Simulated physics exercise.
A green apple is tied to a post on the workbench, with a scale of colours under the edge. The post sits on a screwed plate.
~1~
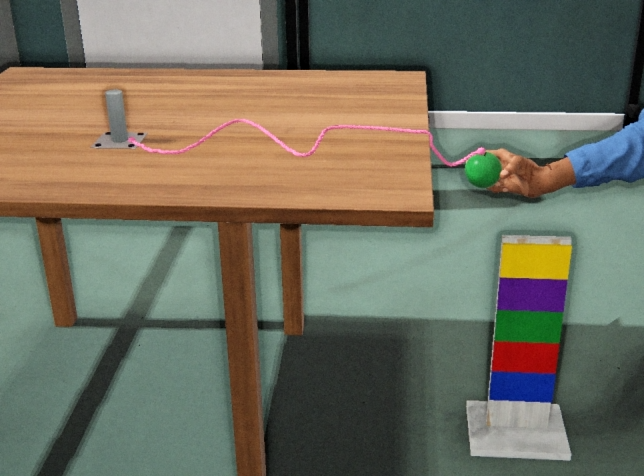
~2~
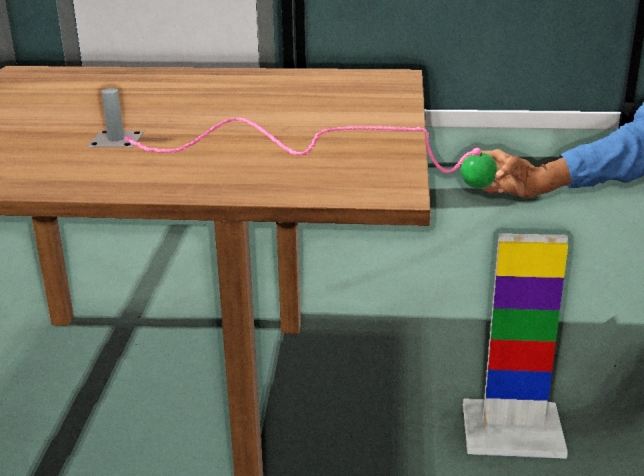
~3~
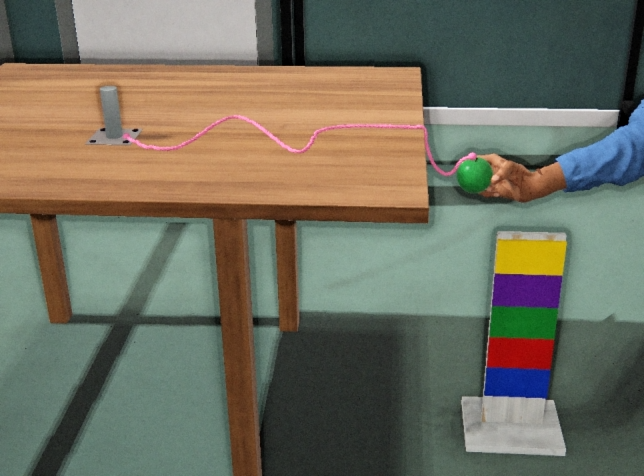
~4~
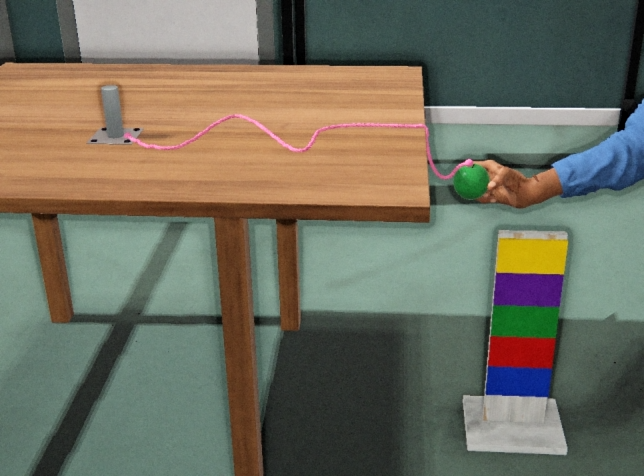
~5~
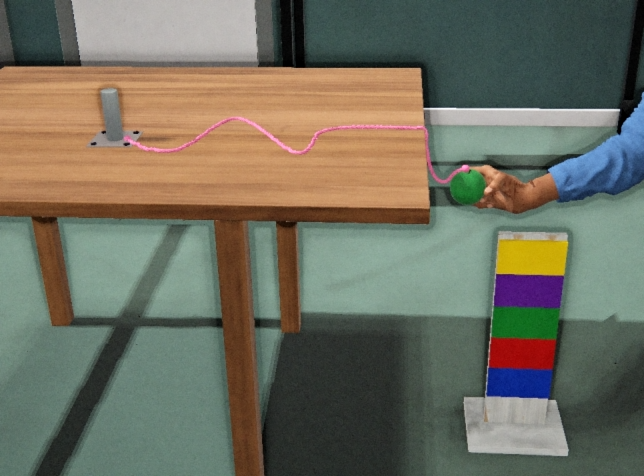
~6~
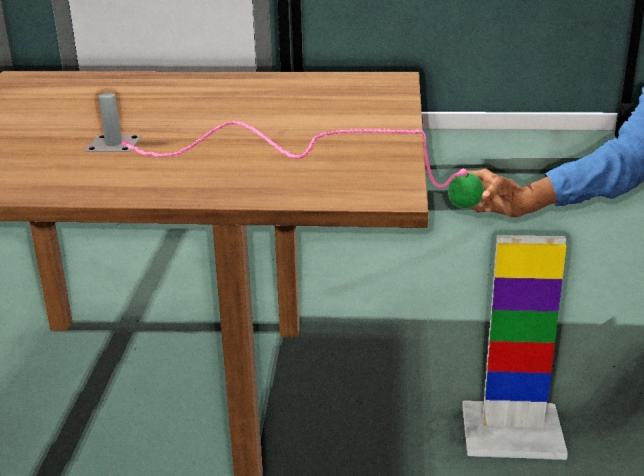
Green ball on a pink cord, held in a hand, lowering slightly and edging left beside a wooden table and coloured scale.
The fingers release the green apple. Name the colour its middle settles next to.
Its middle settles next to blue.
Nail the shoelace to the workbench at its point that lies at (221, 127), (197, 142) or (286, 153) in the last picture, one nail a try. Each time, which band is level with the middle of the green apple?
Going through them one at a time, the answers are green; red; purple.
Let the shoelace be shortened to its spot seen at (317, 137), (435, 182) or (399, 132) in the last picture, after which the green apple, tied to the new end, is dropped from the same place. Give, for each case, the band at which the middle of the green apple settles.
Result per try - above them all; red; purple.
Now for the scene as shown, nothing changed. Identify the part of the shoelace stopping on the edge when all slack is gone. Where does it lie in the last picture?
About (290, 156).
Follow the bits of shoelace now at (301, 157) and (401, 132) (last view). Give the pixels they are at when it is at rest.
I'd put the first at about (424, 158) and the other at about (417, 286).
Early on, apple near (434, 352); level with red.
Midway, apple near (396, 382); level with blue.
Near the end, apple near (429, 389); level with blue.
Finally, apple near (410, 389); level with blue. Its middle rests at the blue band.
